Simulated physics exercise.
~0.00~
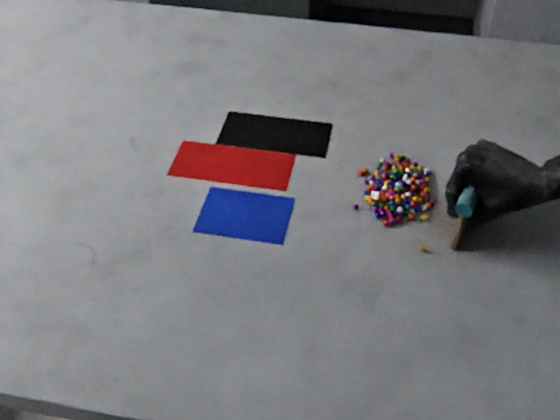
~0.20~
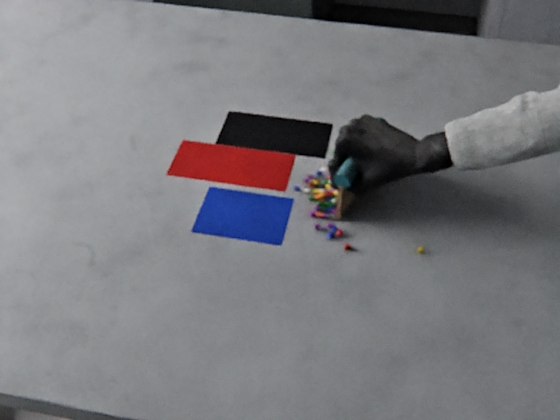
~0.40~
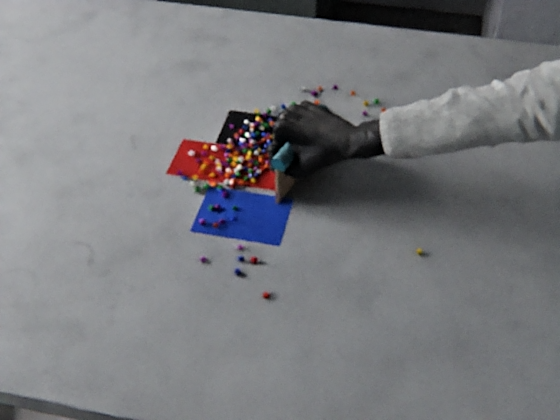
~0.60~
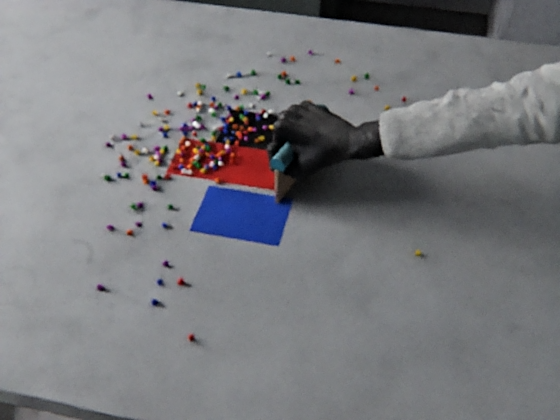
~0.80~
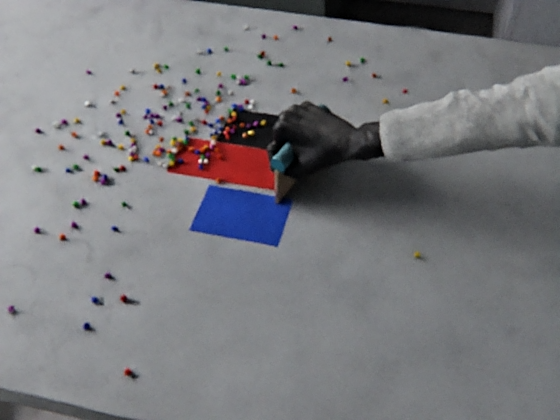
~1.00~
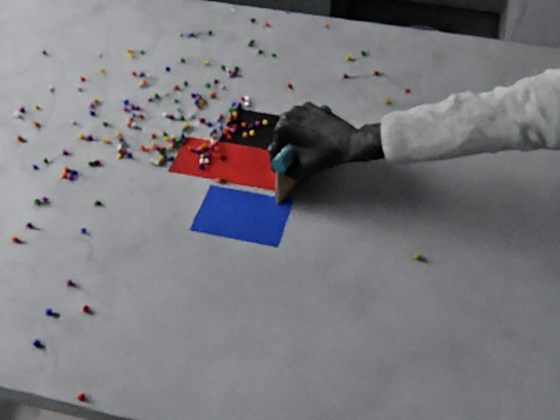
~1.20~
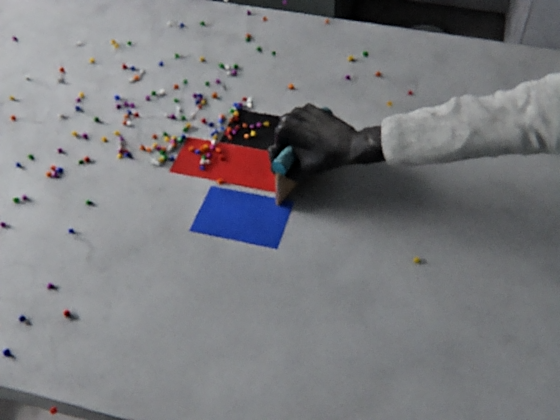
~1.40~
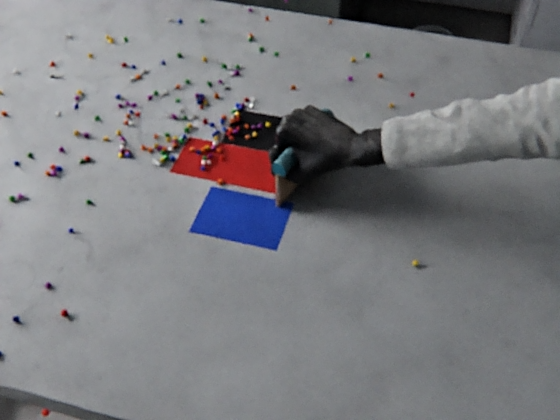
Dark hand pushing colourful beads leftwards with a scraper over black, red and blue mats, then stopping as beads scatter widely left.
